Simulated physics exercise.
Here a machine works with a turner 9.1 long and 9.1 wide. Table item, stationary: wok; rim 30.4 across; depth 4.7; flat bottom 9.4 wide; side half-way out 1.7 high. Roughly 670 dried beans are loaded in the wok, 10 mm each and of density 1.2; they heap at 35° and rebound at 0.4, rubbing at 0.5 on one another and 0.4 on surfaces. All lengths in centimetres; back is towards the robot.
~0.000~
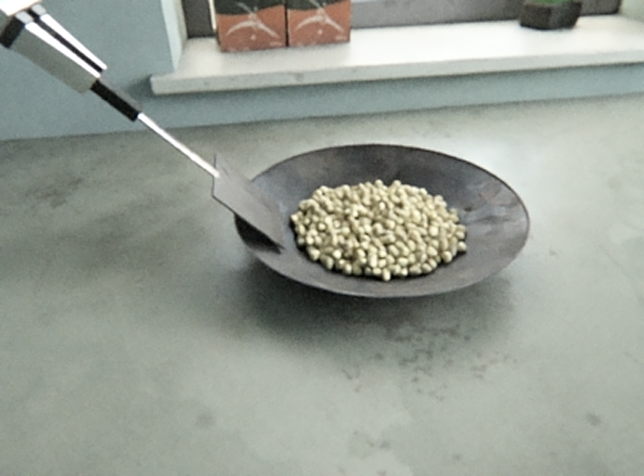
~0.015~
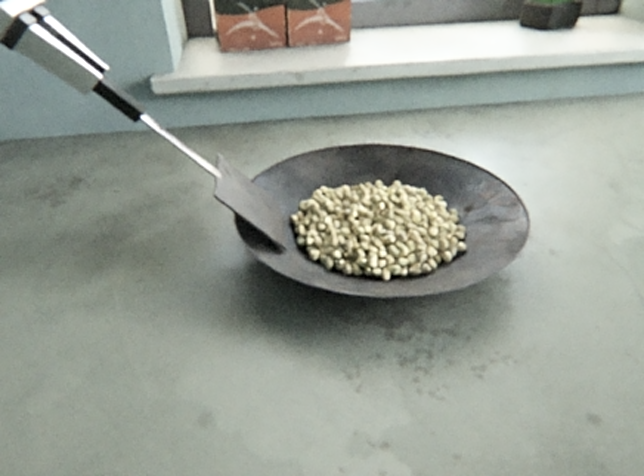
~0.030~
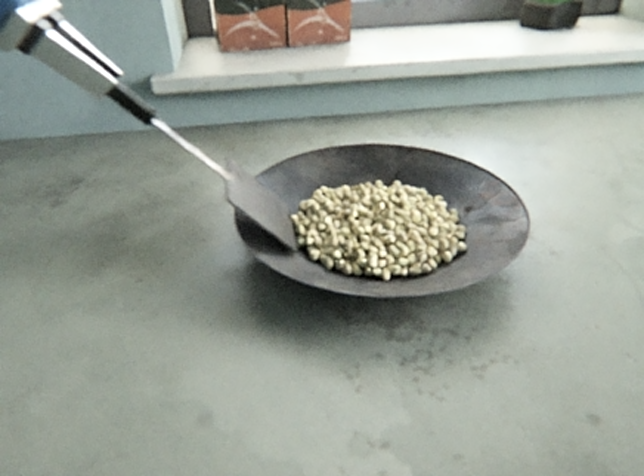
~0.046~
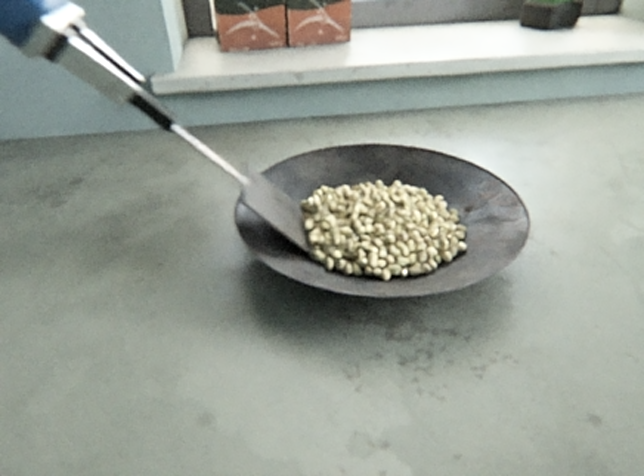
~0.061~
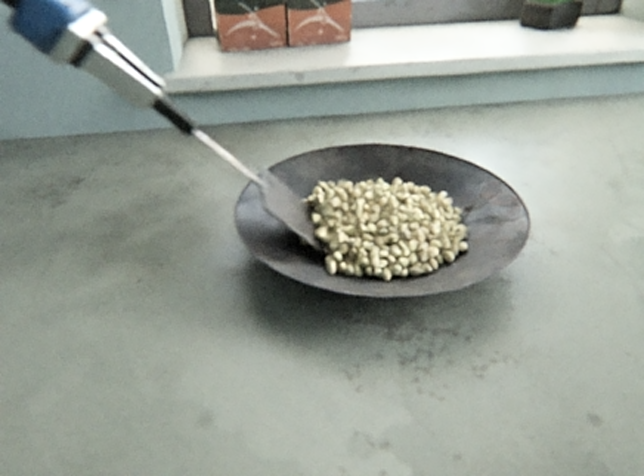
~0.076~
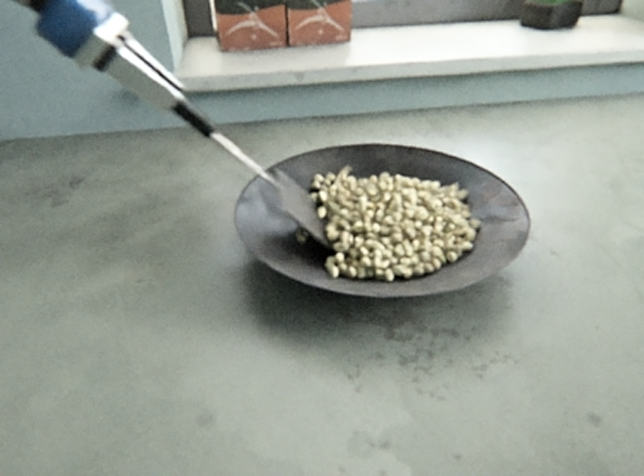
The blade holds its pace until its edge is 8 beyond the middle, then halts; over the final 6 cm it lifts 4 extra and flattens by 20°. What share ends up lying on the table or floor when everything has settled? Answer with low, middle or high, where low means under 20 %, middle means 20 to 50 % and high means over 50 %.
Middle.
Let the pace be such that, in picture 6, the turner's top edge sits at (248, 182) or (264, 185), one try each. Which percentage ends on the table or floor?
Close to 5 per cent in the first try and close to 15 per cent in the second.
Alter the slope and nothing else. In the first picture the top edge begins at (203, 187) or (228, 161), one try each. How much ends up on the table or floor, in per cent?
About 20% and 30%.
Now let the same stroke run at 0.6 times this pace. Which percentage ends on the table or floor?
10 %.
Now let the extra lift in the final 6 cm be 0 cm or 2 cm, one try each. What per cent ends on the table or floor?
Estimates, in order: 30 % then 35 %.
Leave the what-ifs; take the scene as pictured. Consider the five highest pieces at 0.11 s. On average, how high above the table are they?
They are near 6 cm up.
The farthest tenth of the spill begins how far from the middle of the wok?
About 50 cm.
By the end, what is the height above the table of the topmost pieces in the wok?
Some 5.5 cm.
After 0.11 s, sloping 48°, highest piece 7 above the table; 668 in the wok.
After 0.15 s, sloping 42°, highest piece 8 above the table; 663 in the wok, 5 on the blade or in flight.
After 0.37 s, sloping 28°, highest piece 7 above the table; 451 in the wok, 149 on the table or floor, 68 on the blade or in flight.
After 1.42 s, sloping 28°, highest piece 5 above the table; 450 in the wok, 218 on the table or floor.
In the end, 450 in the wok, 218 on the table or floor. That is 33 % on the table or floor.
